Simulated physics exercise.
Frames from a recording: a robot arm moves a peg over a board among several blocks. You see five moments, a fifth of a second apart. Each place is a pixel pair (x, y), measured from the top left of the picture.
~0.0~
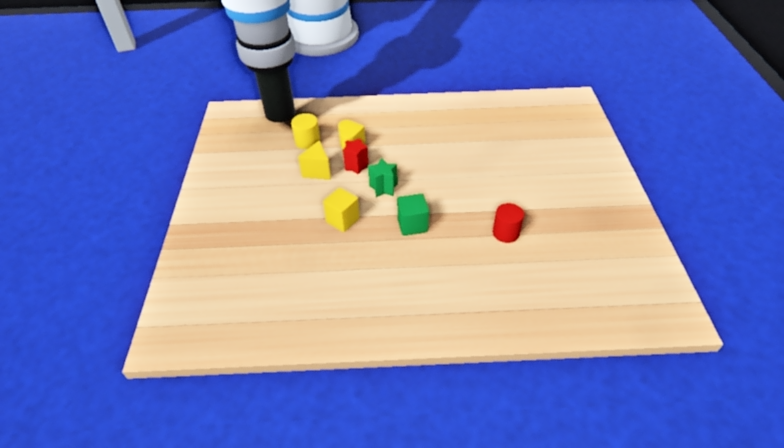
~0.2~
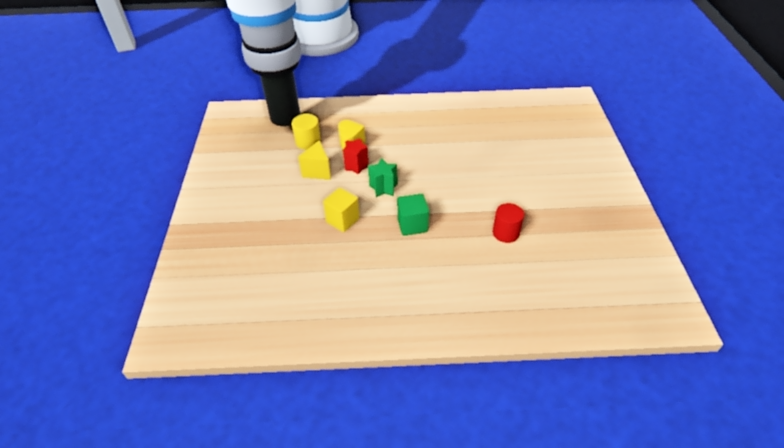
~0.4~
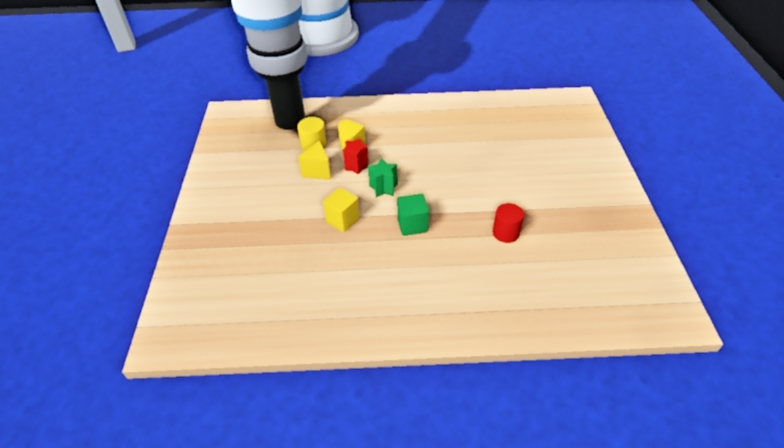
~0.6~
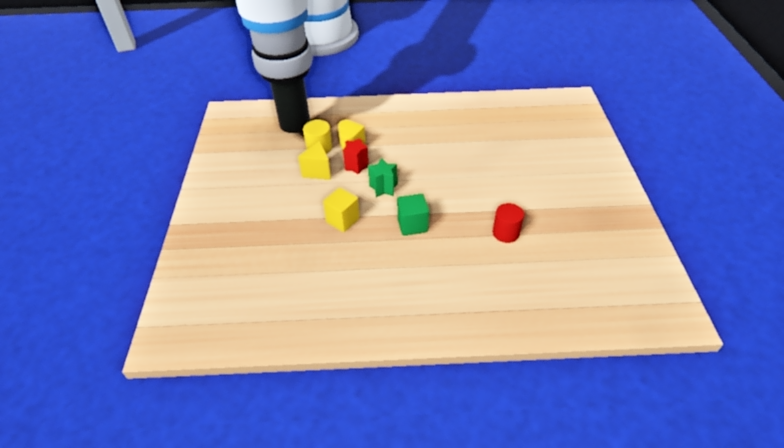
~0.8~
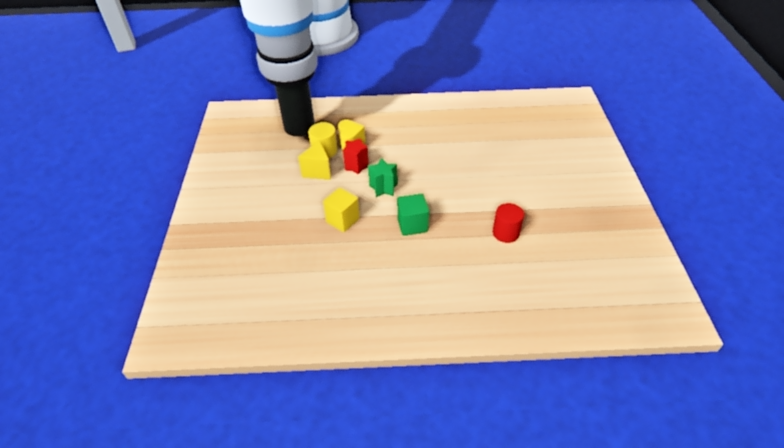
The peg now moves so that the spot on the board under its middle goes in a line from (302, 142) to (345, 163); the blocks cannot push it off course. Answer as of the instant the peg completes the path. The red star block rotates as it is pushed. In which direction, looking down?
Clockwise rotation.
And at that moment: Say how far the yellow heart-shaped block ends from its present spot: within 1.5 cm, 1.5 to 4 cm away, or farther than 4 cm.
By the end of the path, it will have gone between 1.5 and 4 cm.
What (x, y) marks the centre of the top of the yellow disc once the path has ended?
I'd expect the centre of its top face to be at (372, 146).
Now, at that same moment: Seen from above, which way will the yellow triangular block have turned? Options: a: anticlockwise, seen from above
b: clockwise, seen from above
b - clockwise, seen from above.
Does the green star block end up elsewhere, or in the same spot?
The green star block will be pushed away from where it stands.
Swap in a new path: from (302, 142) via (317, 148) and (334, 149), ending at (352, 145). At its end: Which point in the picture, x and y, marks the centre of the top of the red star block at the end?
If I read the scene right, the answer is (372, 155).
What follows on the original path. Halfway along, peg at (321, 138); yellow disc at (346, 139); yellow heart-shaped block at (362, 128), turned 35° anticlockwise; red star block at (364, 150), turned 25° clockwise.
At the end, peg at (343, 149); yellow triangular block at (322, 157), turned 70° clockwise; yellow disc at (372, 146); yellow heart-shaped block at (367, 128), turned 55° anticlockwise; red star block at (389, 157), turned 50° clockwise; green star block at (392, 173), turned 35° clockwise.
